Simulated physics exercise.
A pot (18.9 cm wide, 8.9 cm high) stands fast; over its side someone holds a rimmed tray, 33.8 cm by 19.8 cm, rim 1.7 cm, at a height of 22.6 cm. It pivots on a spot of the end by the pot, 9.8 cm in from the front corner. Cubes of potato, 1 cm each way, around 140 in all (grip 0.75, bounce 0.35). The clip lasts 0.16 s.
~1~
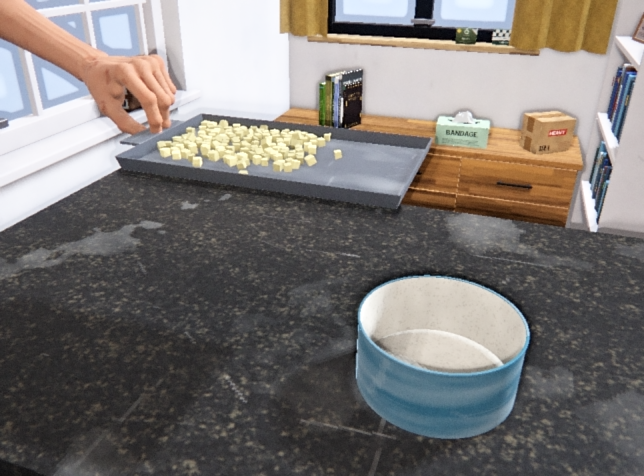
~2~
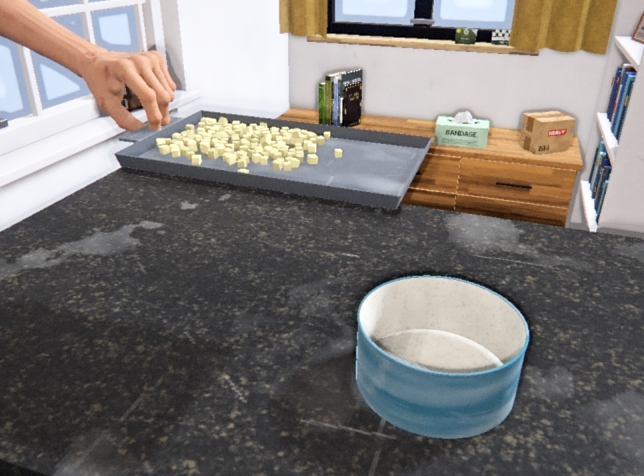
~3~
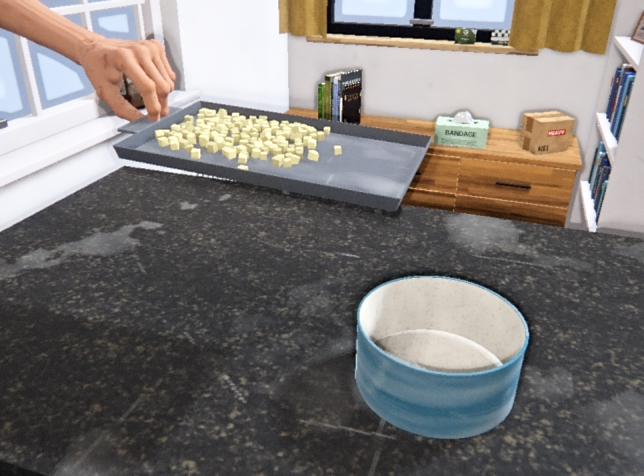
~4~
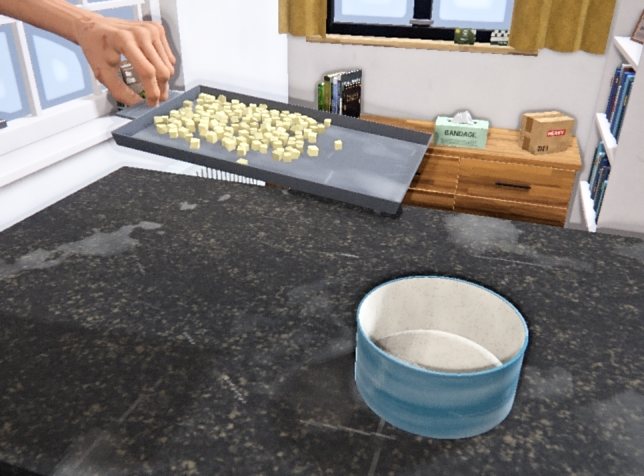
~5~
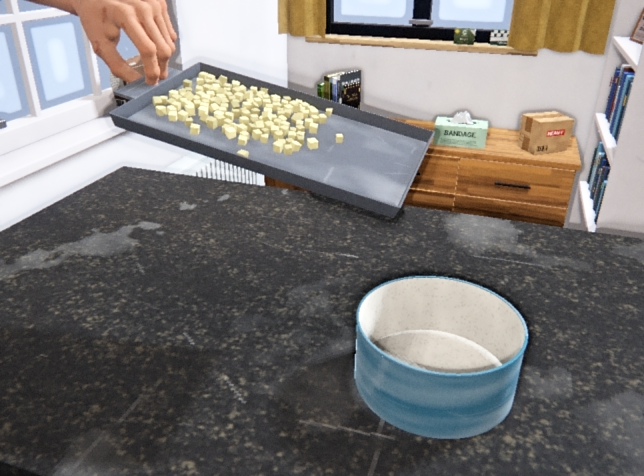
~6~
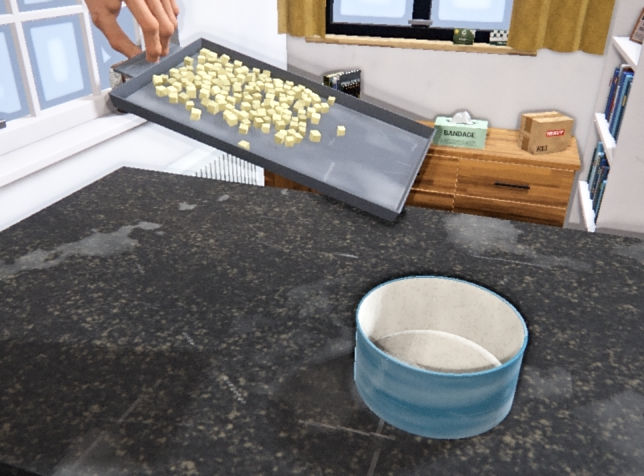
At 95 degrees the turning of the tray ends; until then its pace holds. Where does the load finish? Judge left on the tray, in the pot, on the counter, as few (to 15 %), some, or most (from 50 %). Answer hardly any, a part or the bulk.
Left on the tray: Hardly any; in the pot: The bulk; on the counter: A part.
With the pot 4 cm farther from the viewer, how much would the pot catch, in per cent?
Then about 45 per cent.
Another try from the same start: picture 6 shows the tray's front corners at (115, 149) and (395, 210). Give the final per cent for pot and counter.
Pot 20, counter 75.
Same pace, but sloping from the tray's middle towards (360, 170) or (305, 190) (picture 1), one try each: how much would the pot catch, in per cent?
About 20 and 20 per cent.
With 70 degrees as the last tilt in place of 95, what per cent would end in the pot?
In that case some 75 per cent.
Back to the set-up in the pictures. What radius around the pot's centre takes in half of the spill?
About 24 cm.
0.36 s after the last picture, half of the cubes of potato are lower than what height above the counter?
Some 34 cm.
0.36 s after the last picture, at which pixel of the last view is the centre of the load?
Near (365, 97).
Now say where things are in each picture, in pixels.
Tray tilt 0 degrees, front corners at (120, 156) and (397, 193); middle of the pieces at (244, 145); pot at (442, 319), in the first picture.
Tray tilt 1 degrees, front corners at (119, 153) and (397, 194); middle of the pieces at (243, 143), in the second picture.
Tray tilt 3 degrees, front corners at (118, 145) and (397, 196), lowest corner right front; middle of the pieces at (243, 136), in the third picture.
Tray tilt 7 degrees, front corners at (116, 132) and (397, 200), lowest corner right front; middle of the pieces at (242, 126), in the fourth picture.
Tray tilt 13 degrees, front corners at (114, 113) and (397, 204), lowest corner right front; middle of the pieces at (243, 111), in the fifth picture.
Tray tilt 19 degrees, front corners at (114, 93) and (396, 209), lowest corner right front; middle of the pieces at (245, 96); pot at (440, 319), in the sixth picture.
Then, 0.22 s after the last picture, tilt 58 degrees; the tray holds 100 %, the pot 0 %.
Then, 0.36 s after the last picture, tilt 83 degrees; the tray holds 100 %, the pot 0 %.
Then, 0.63 s after the last picture, tilt 95 degrees; the tray holds 0 %, the pot 75 %.
In the end, tray 0 %, pot 75 %, counter 25 %.
